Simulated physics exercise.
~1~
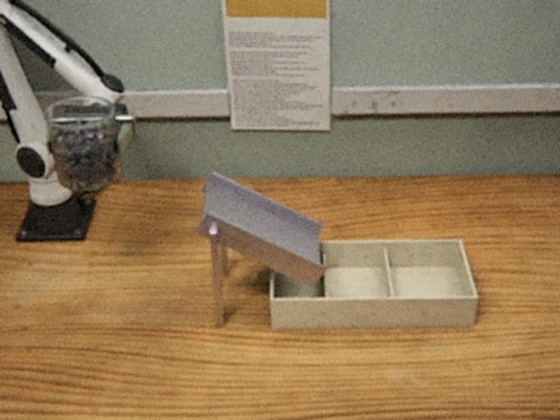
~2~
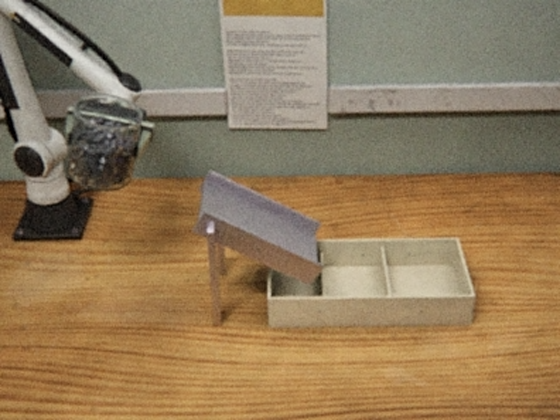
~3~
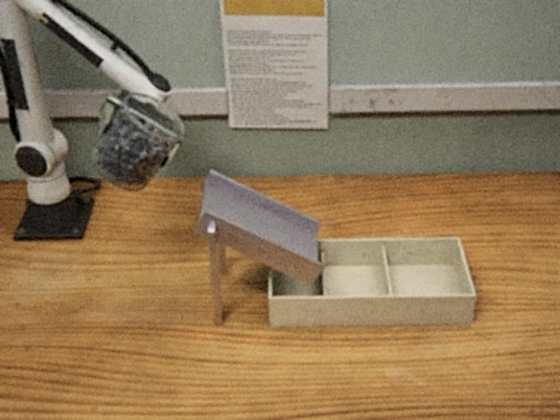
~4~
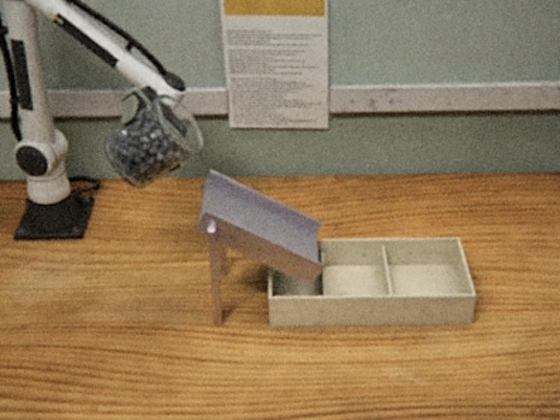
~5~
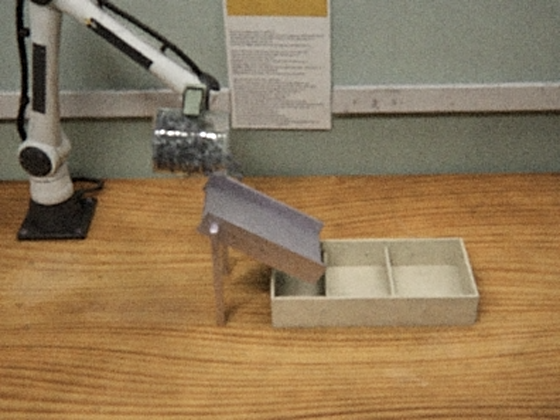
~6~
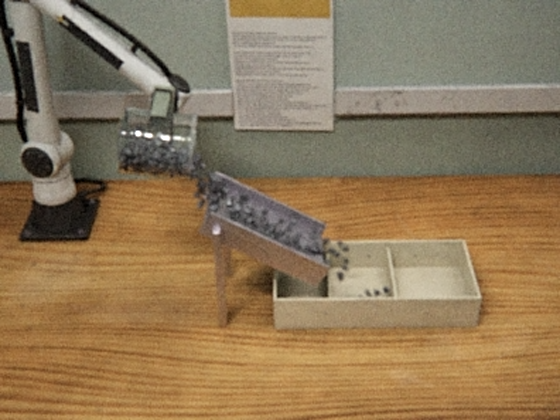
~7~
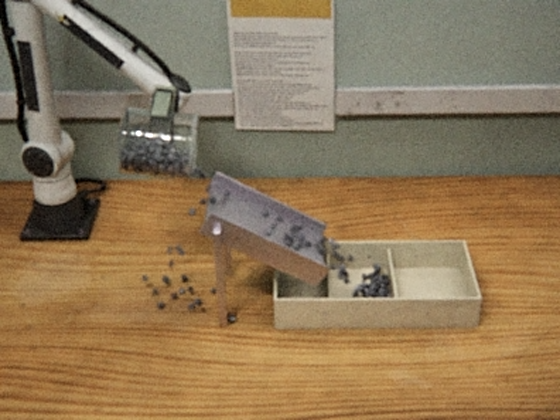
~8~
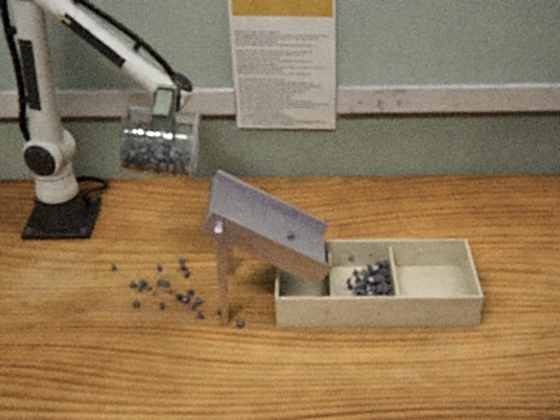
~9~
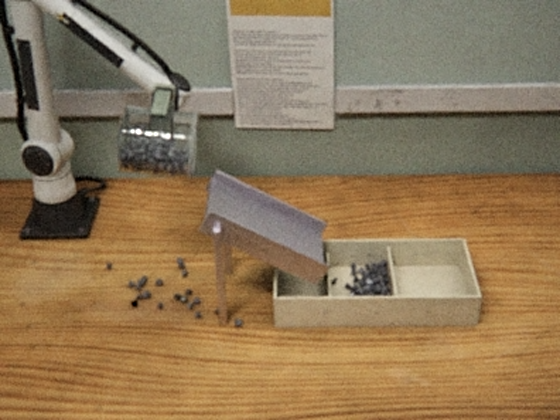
A robot arm tips pebbles down a chute into a divided tray, scattering some on the table.
